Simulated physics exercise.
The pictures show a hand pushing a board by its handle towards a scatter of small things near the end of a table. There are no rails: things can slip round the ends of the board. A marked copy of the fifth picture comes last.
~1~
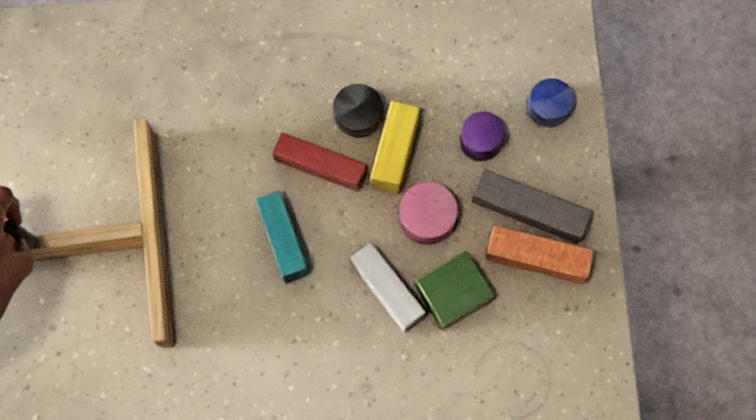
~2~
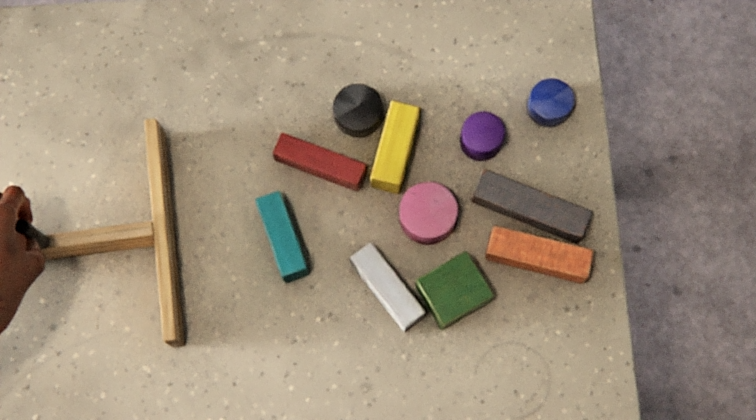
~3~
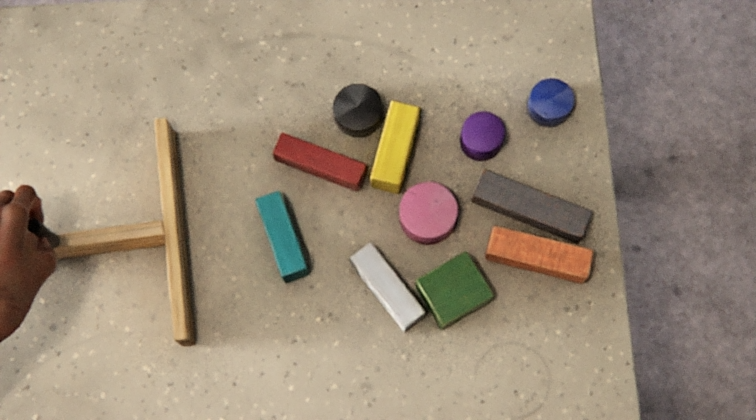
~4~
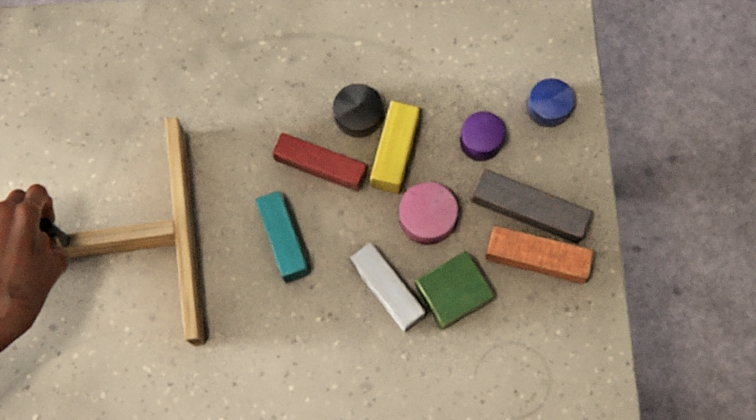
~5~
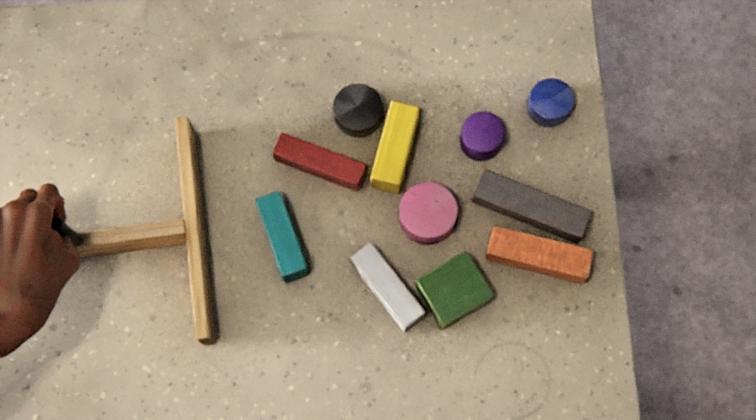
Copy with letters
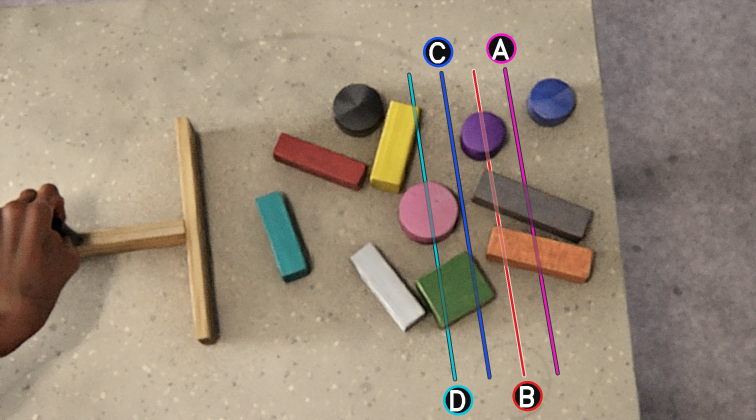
A hand holds a T-shaped wooden board by its handle at the left of a speckled, pale tabletop, seen from above, with grey floor beyond the right edge. Scattered across the middle and right are turquoise, red, yellow, white, grey and orange bars, a green block, and black, pink, purple and blue round pieces. The hand slides the board slowly rightward a short way, touching nothing, while the pieces and camera stay still.
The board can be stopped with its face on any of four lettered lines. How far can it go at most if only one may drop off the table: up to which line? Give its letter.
It can go as far as B.
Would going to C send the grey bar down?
No.
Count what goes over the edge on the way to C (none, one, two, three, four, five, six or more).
In all, none.
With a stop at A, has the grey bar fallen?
Yes.
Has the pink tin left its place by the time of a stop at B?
By then, yes.
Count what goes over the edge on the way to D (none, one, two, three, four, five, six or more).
The count is none.
On the marked copy, A at (530, 216); B at (498, 217); C at (465, 219); D at (431, 221).
Taking B. A third of the way, board (301, 219); yellow stick (404, 149); red bar (345, 162).
Two thirds of the way, board (411, 212); orange bar (544, 256); grey bar (539, 204).
When it is over, board (496, 207); grey bar (605, 210); orange bar (610, 275); none fallen.
As for the rest, A drops two; C is within the limit but short; D is within the limit but short.
